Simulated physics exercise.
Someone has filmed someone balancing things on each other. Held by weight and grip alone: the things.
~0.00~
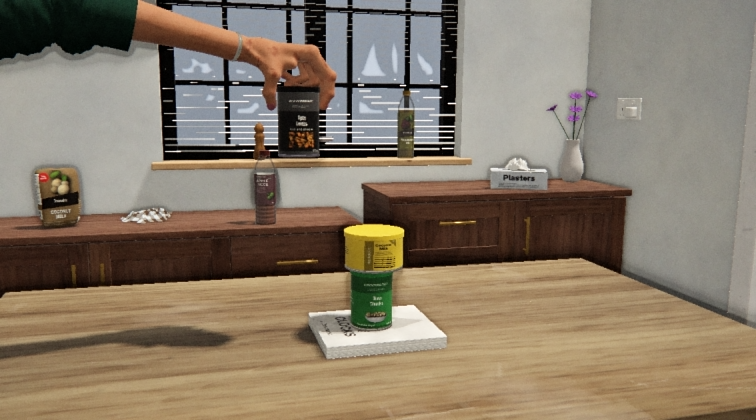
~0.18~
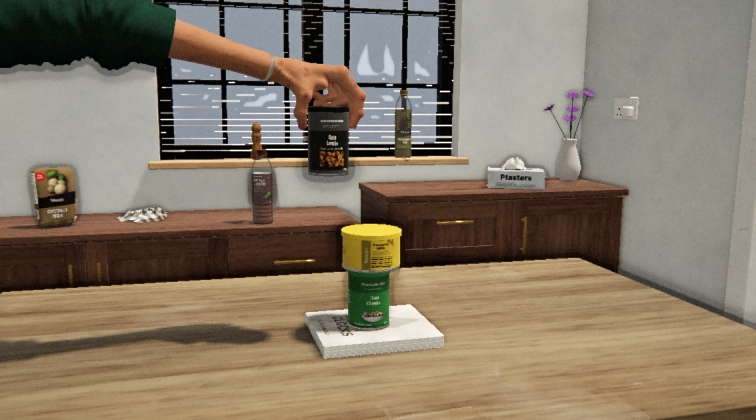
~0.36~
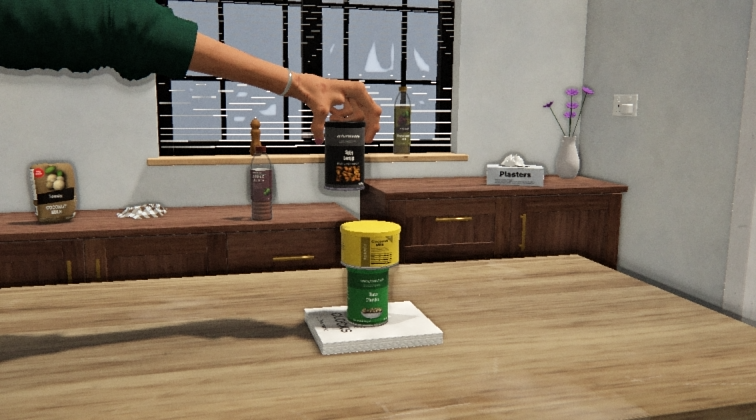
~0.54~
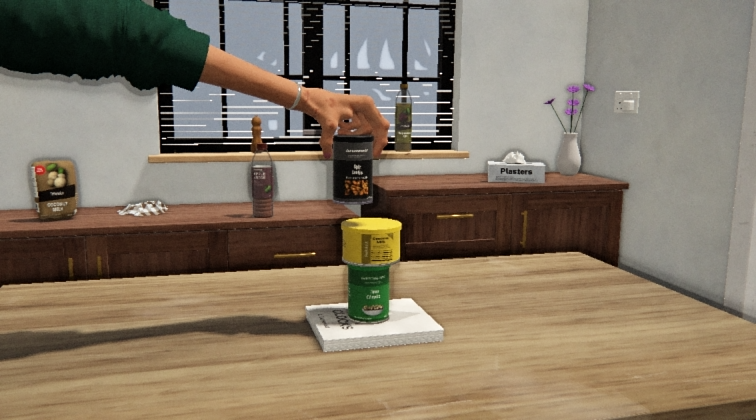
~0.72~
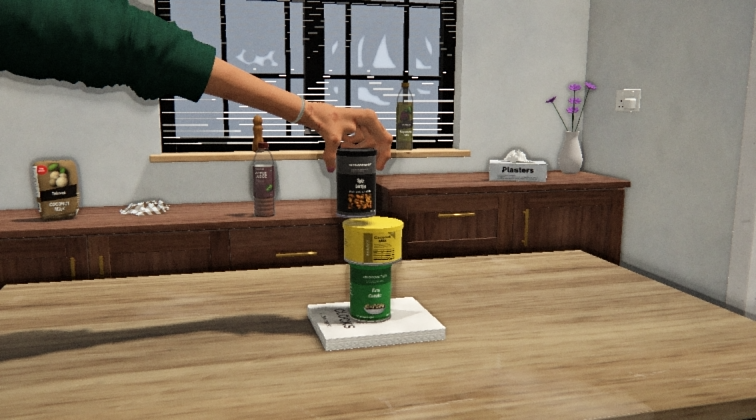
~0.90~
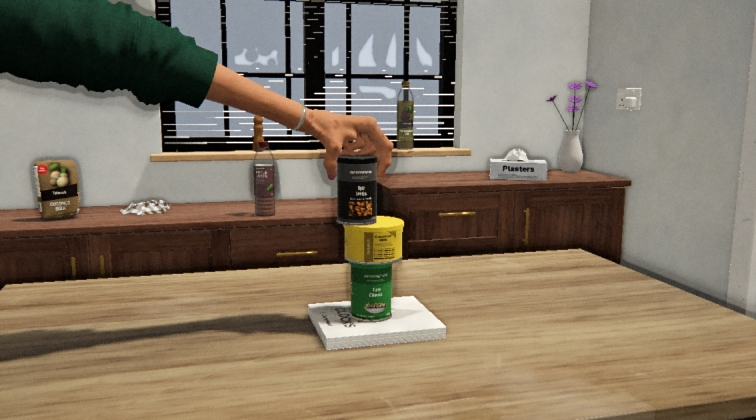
On a wooden table in a room with dark cabinets and a window, a yellow tub sits on a green tin atop a white book. A hand reaching from the left carries a black tin rightward and down above them, then sets it on the yellow tub, fingers still gripping it.
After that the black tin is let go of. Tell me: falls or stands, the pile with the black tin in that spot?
The pile copes with it, I'd say.
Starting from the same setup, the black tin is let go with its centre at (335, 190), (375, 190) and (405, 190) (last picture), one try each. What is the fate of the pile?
Case one: It topples; case two: It stands firm; case three: It topples.
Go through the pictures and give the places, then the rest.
The first picture shows on its way; black tin (299, 122); green tin (372, 296).
The second picture shows on its way; black tin (328, 141); white book (371, 329).
The third picture shows on its way; black tin (345, 155); yellow tub (370, 245).
The fourth picture shows on its way; black tin (353, 169); green tin (369, 289).
The fifth picture shows on its way; black tin (356, 183); white book (373, 321).
The sixth picture shows set down, still held; black tin (357, 189); yellow tub (373, 240).
Around 1.80 s, nothing moves.
Around 2.70 s, black tin resting near (356, 190).
Finally (4.0 s), all 4 still in place. Final places as the last picture's camera would see them, black tin near (356, 190). The pile holds.
